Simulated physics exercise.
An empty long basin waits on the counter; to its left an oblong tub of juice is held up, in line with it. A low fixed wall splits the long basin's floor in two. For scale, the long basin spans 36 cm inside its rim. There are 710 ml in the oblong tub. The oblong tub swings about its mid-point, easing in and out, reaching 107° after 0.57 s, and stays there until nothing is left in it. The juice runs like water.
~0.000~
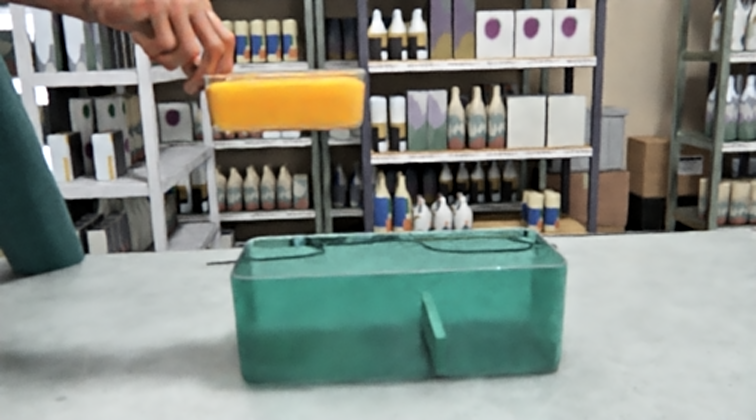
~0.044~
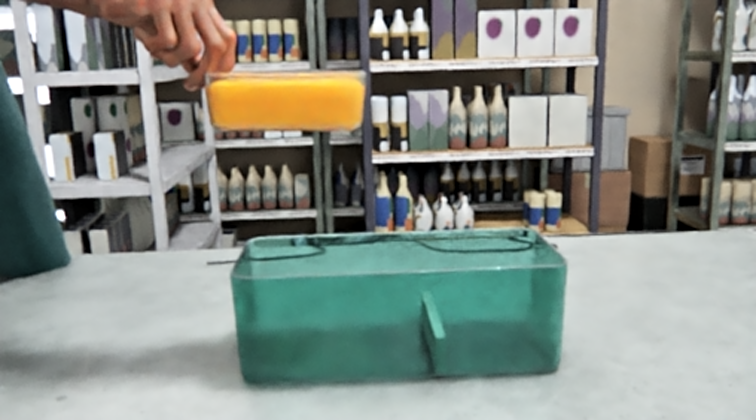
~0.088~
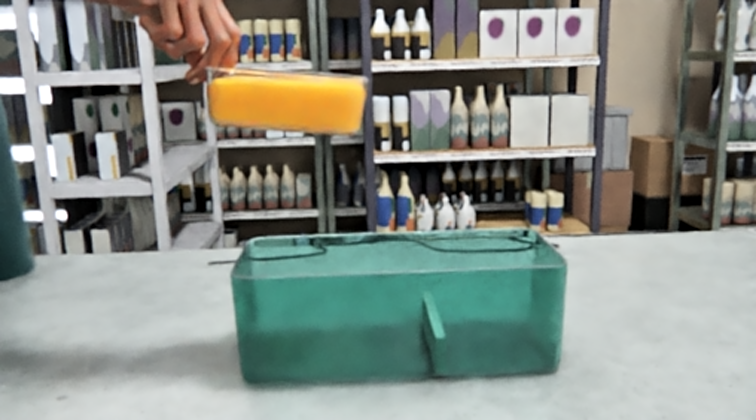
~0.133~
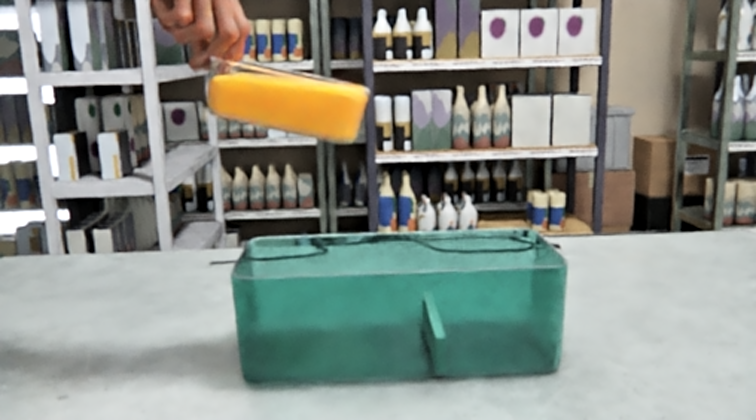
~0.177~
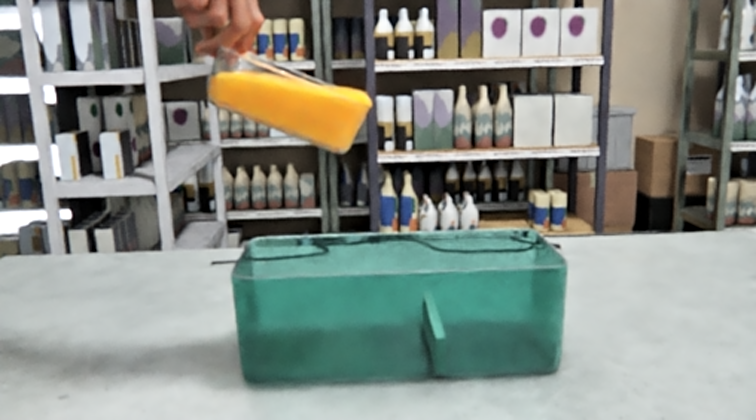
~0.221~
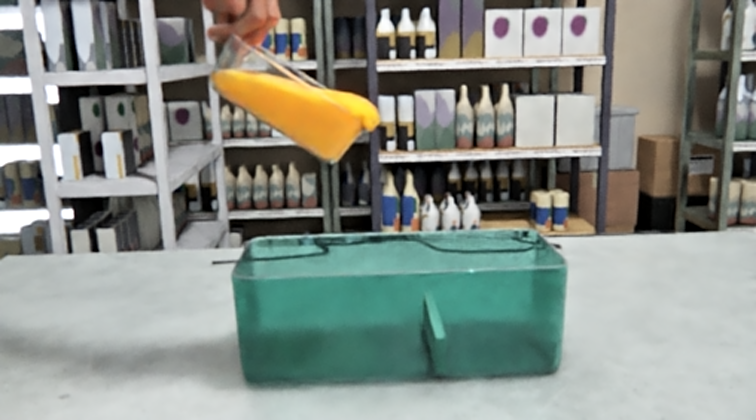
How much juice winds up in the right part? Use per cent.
About 34 per cent.
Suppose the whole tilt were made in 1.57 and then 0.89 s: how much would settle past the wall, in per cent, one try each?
First 60, then 55 per cent.
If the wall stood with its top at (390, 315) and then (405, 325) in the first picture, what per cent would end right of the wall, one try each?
In turn about 75 and 60 per cent.
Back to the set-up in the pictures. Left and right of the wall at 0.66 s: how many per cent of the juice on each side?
Some 52 per cent left and 36 right.
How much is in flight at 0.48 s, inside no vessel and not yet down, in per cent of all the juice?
About 48 per cent.
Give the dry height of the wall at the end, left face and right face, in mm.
Left about 30 mm, right about 30 mm.
By 0.48 s the tilt is 100° and 7 per cent is still to pour, 24 is left of the wall and 20 right of it.
By 0.66 s the tilt is 107° and 1 per cent is still to pour, 52 is left of the wall and 36 right of it.
By 0.86 s the tilt is 107° and 0 per cent is still to pour, 58 is left of the wall and 34 right of it.
By 1.07 s the tilt is 107° and 0 per cent is still to pour, 59 is left of the wall and 34 right of it.
At rest 59 per cent lies left of the wall, 34 right of it and 6 outside.
